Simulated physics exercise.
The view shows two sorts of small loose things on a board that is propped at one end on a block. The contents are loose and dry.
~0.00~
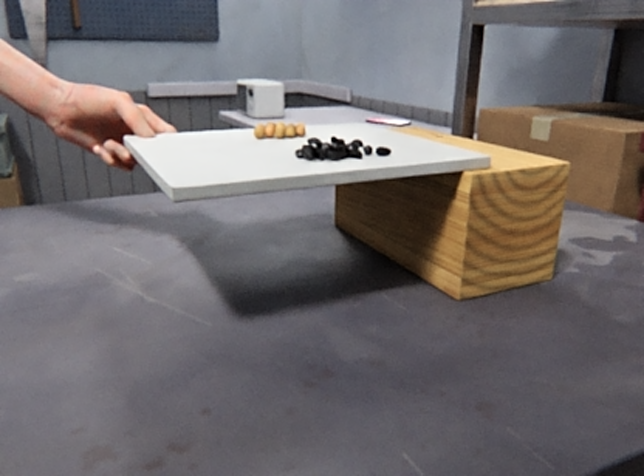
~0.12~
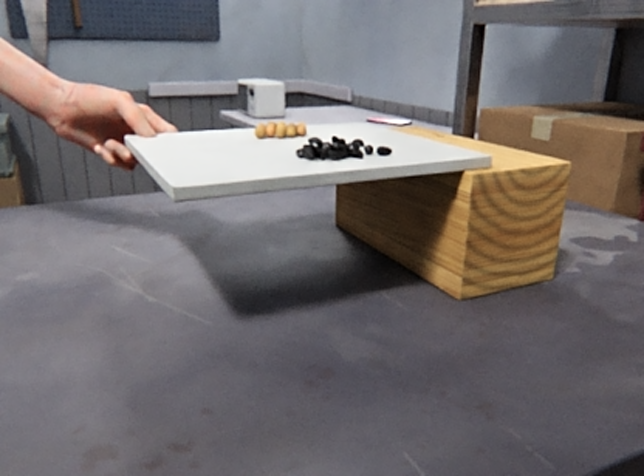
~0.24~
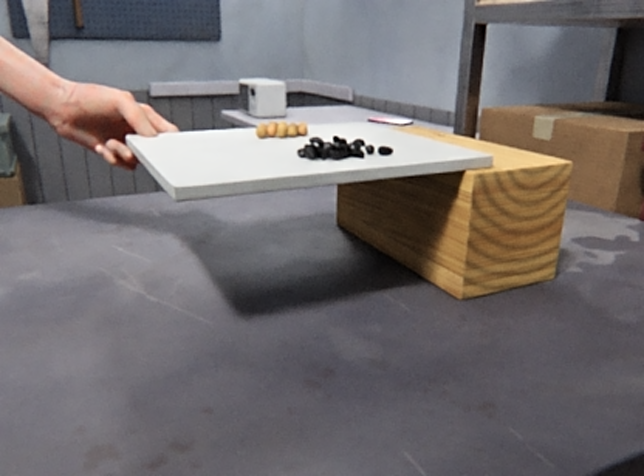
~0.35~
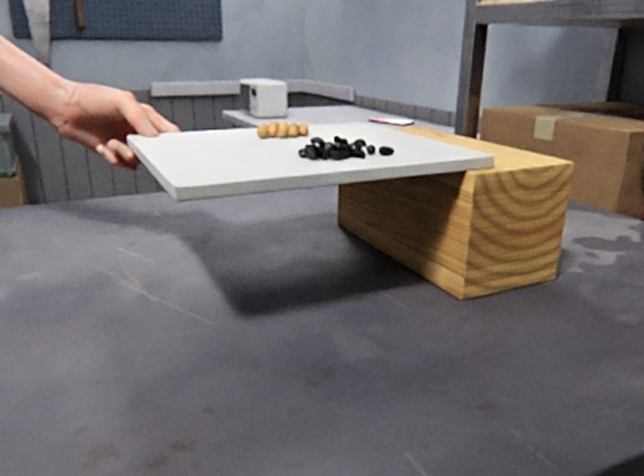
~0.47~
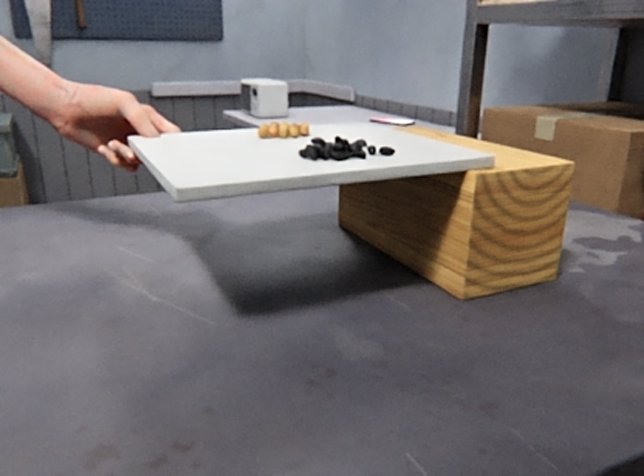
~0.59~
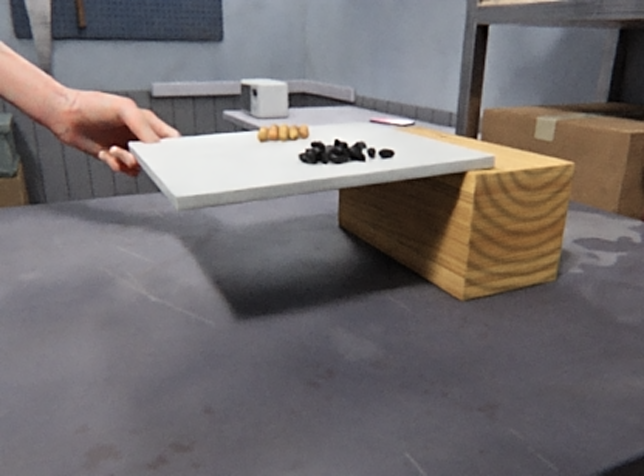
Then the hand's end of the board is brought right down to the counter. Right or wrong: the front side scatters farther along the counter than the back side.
Wrong, the back side does.
By 0.89 s, board sloping at 10°; near lot every one still on the board; far lot every one still on the board.
By 1.27 s, board sloping at 22°; near lot every one still on the board; far lot mostly at the foot of the board.
By 1.68 s, board resting at 29°; near lot mostly at the foot of the board; far lot mostly up to a board's length out.
When it is over (3.5 s), board resting at 29°; near lot mostly at the foot of the board; far lot mostly more than two board lengths out, roughly half gone off the counter; the far lot has gone farther.
